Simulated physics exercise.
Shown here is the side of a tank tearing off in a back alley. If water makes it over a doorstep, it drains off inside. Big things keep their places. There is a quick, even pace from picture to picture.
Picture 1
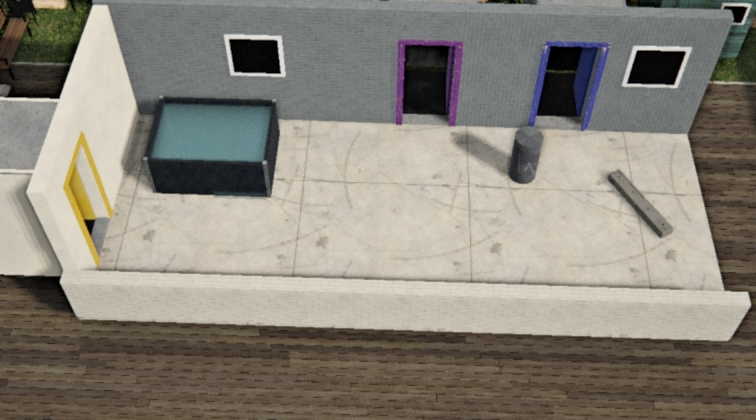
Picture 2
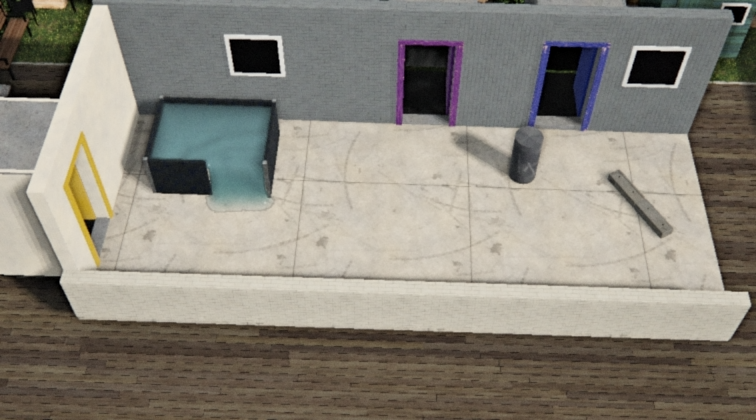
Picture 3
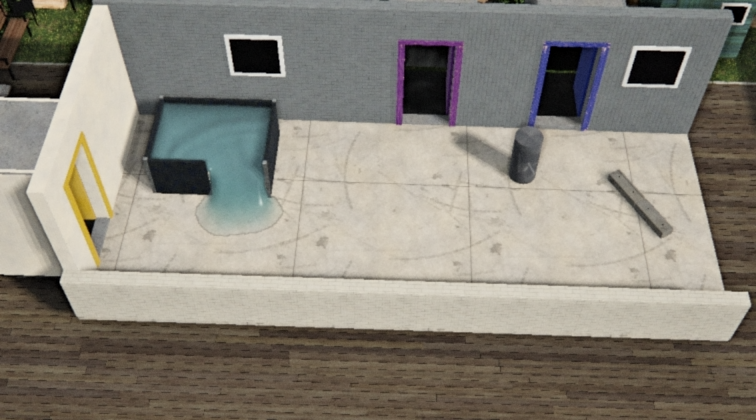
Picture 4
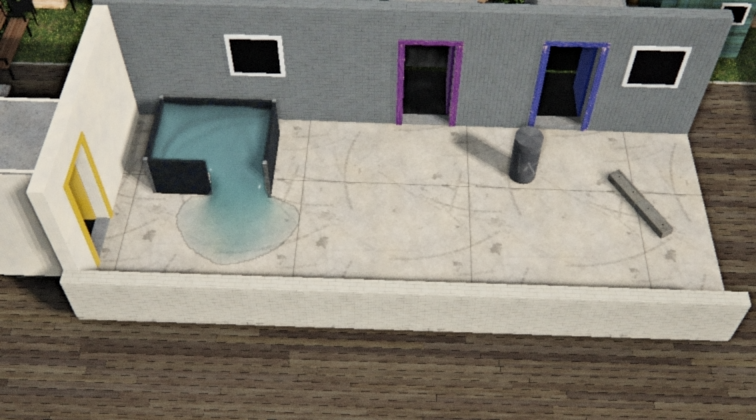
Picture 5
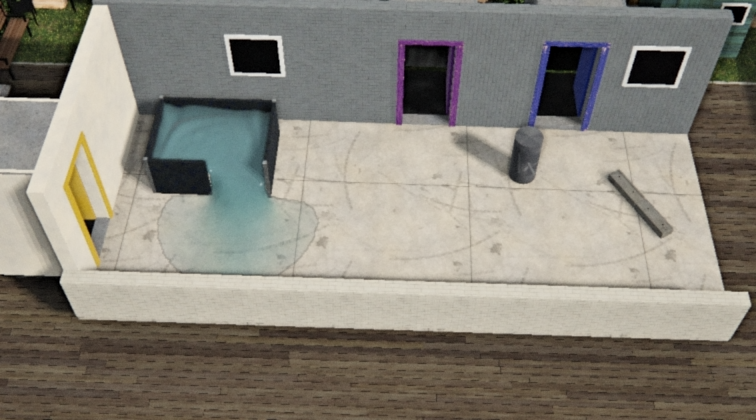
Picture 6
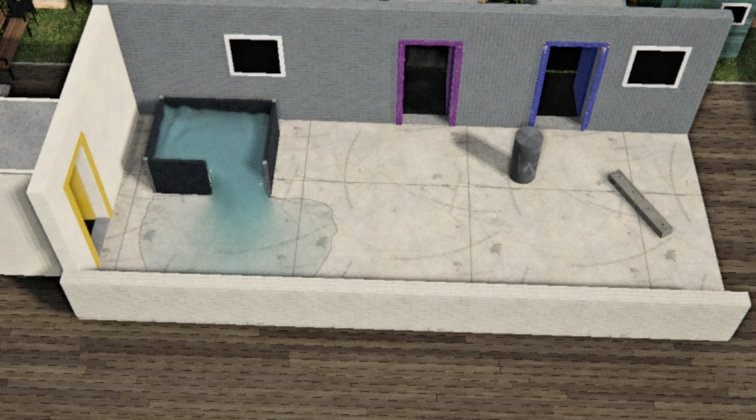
Water poured through a gap that opened in the front of a dark tank at the left of a walled yard, then spread across the pale floor in a widening puddle toward the low front wall.
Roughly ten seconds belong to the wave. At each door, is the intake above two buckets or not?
Yellow door: Above, purple door: Not above, blue door: Not above.
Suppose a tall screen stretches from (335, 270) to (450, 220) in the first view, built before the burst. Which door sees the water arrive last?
That's the one in blue.
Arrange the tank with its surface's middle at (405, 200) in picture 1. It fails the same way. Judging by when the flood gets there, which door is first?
It is the door marked yellow.
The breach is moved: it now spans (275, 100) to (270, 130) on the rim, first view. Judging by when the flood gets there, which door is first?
The purple door.
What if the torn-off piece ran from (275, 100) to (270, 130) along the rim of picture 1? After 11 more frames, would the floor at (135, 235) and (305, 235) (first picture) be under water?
Untouched; untouched.
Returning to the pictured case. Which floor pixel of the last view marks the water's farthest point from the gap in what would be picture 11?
The farthest point of the front sits at (407, 306).
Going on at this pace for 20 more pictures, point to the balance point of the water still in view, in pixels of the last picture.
Centre of the water: Near (283, 226).
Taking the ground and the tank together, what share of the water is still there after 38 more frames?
My reading is around 86 percent.
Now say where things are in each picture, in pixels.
The water tank at (212, 133) is whole and still, in the first picture.
The front is at (272, 200), out from the gap at (238, 182), in the second picture.
Water pours out at (239, 184) and has run to (216, 230), in the third picture.
Water pours out at (239, 185) and has run to (217, 259), in the fourth picture.
Water pours out at (239, 185) and has run to a hidden place, in the fifth picture.
Water pours out at (239, 185) and has run to a hidden place, in the sixth picture.
A moment on, water covers 20 % of the floor; the yellow door wet at the sill, nothing in, the purple door not reached, the blue door not reached.
Next, water covers 30 % of the floor; the yellow door under two buckets in, the purple door not reached, the blue door not reached.
Then, water covers 60 % of the floor; the yellow door over two buckets in, the purple door not reached, the blue door not reached.
Later, water covers 75 % of the floor; the yellow door far over two buckets in, the purple door not reached, the blue door not reached.
In the end, water covers 85 % of the floor; the yellow door far over two buckets in, the purple door wet at the sill, nothing in, the blue door wet at the sill, nothing in.
